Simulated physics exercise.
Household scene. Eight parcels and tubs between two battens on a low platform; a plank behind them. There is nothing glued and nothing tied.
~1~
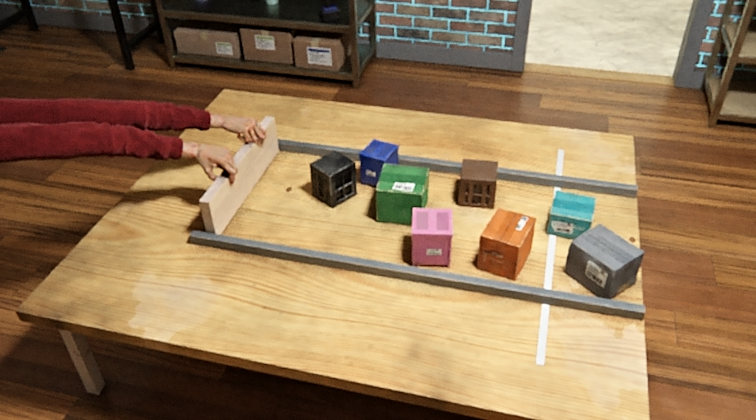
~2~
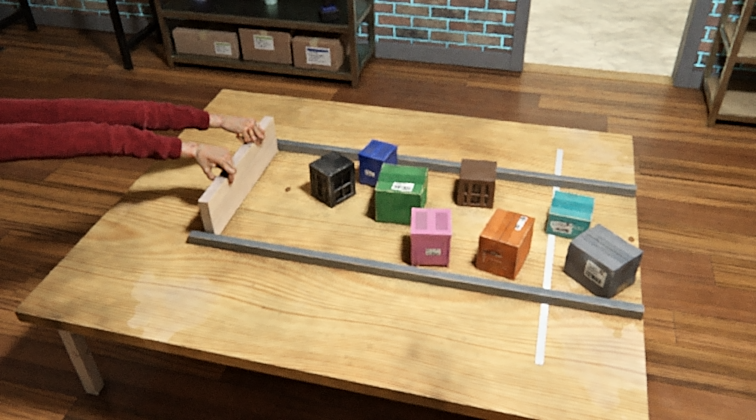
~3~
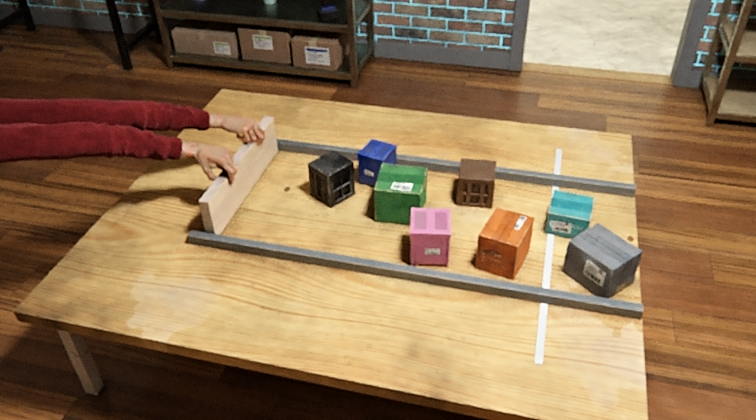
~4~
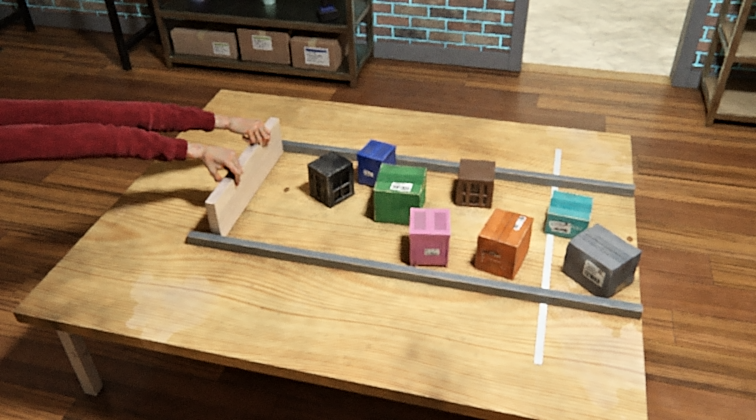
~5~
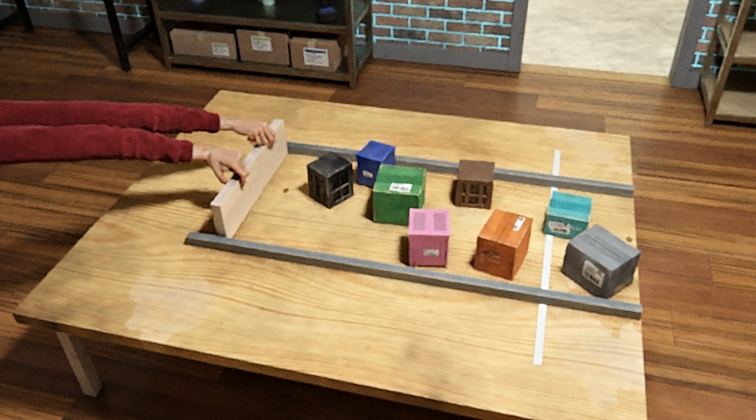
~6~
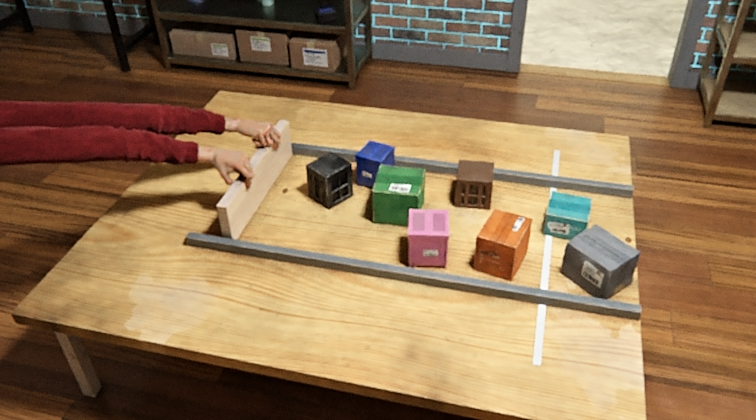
A pale wooden plank, gripped by two hands in red sleeves, rests at the left between two grey rails on a wooden table, then slides slightly to the right. It remains short of the black crate, while the eight colourful boxes stay essentially still around the white tape line.
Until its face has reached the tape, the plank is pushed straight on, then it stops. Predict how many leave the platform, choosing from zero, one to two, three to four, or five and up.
The count is one to two.
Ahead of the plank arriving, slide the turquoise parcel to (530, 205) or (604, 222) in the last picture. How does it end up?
The turquoise parcel ends up below at the first spot and ends up below at the second.
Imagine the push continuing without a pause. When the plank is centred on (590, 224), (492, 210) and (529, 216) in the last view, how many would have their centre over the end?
Counts by place: 5 / 0 / 1.
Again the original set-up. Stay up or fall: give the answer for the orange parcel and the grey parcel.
Outcome for the orange parcel: It stays; for the grey parcel: It drops.
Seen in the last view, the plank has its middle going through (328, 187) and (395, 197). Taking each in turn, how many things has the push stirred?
At the first point the count is 1, at the second it's 3.
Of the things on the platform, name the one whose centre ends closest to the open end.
That one's the turquoise parcel.
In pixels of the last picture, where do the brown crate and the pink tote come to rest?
The brown crate stops around (606, 199); the pink tote around (570, 263).
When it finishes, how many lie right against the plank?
In contact: 3.
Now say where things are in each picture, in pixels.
Grey parcel (603, 263); turquoise parcel (572, 216); orange parcel (506, 244); plank (243, 174); tape (553, 237), in the first frame.
Turquoise parcel (570, 216); blue tote (378, 165), in the second frame.
Orange parcel (505, 243); brown crate (476, 183), in the third frame.
Grey parcel (601, 262); pink tote (430, 238), in the fourth frame.
Turquoise parcel (568, 216); green parcel (400, 196), in the fifth frame.
Grey parcel (599, 263); turquoise parcel (568, 217); orange parcel (503, 244); plank (259, 178); tape (549, 238), in the sixth frame.
Early on, none off yet; grey parcel at rest near (599, 263); turquoise parcel at rest near (568, 217); orange parcel at rest near (503, 244).
A while later, none off yet; grey parcel travelled a little near (613, 263); turquoise parcel travelled about its own width near (595, 219); orange parcel travelled about its own width near (554, 264).
Finally, the number that fall off is one or two; lost, grey parcel.
